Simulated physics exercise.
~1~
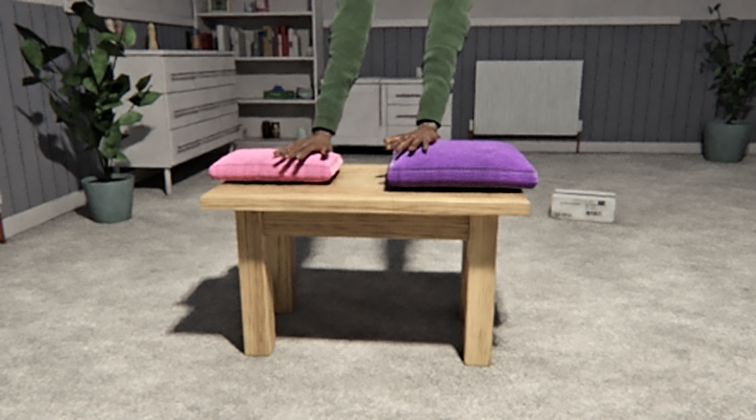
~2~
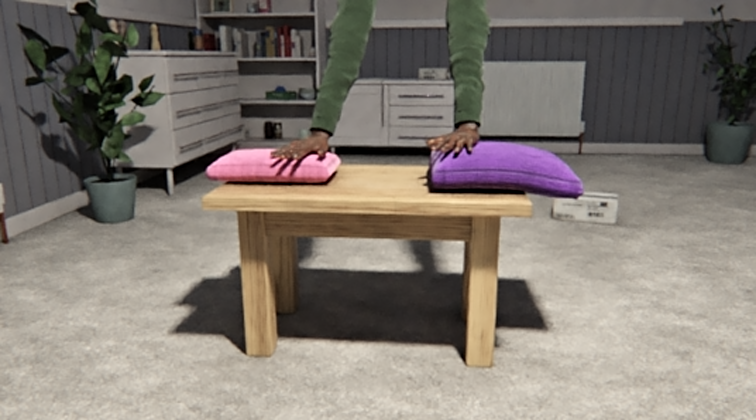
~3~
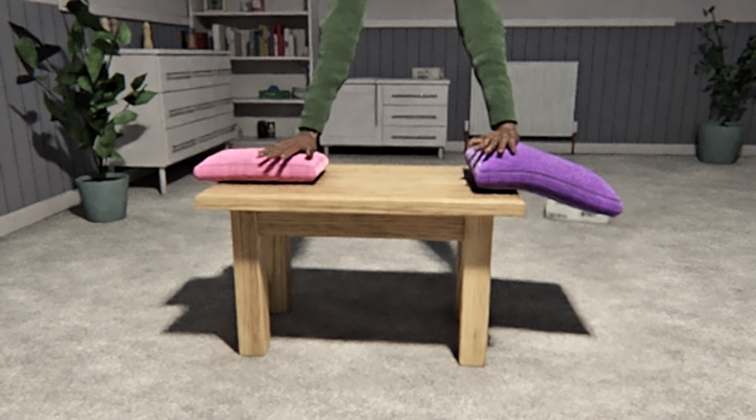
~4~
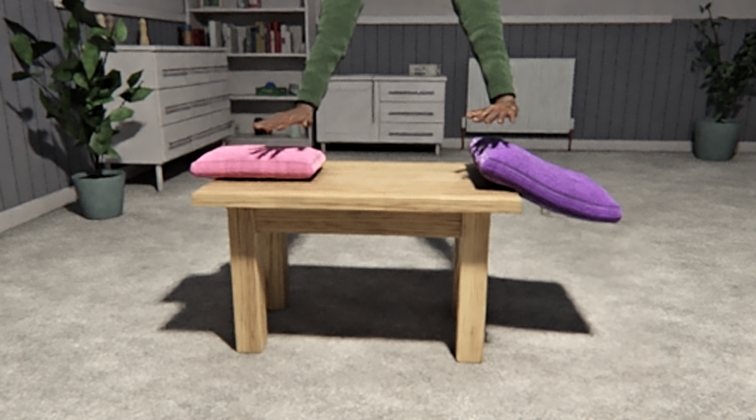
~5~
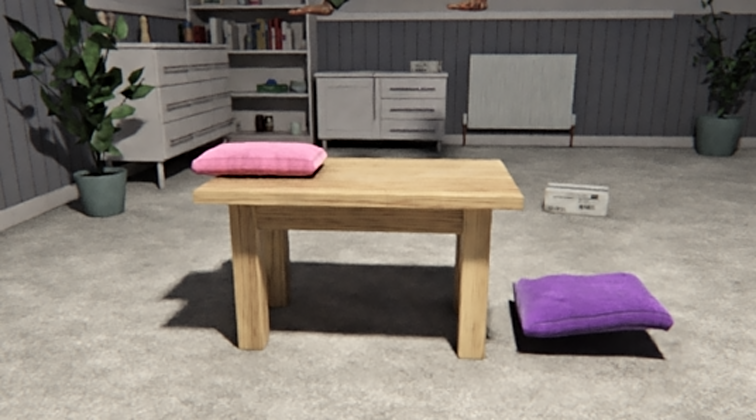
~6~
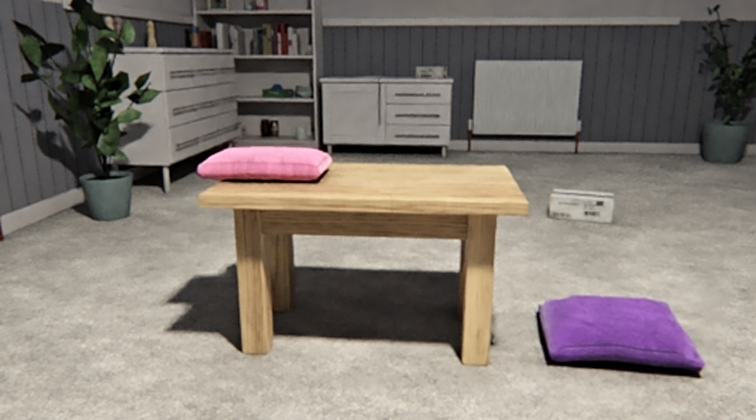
To begin with, two hands in green sleeves rest on a pink rice sack at the left and a purple cushion at the right of a wooden side table, in a grey-carpeted room. The hands move apart, nudging the pink sack slightly left and pushing the purple cushion farther right, until much of it droops over the table's edge. The hands then lift off and draw back out of view. The cushion tips outwards and drops to the carpet. It ends lying flat on the floor to the right of the table, while the pink sack stays on the tabletop.
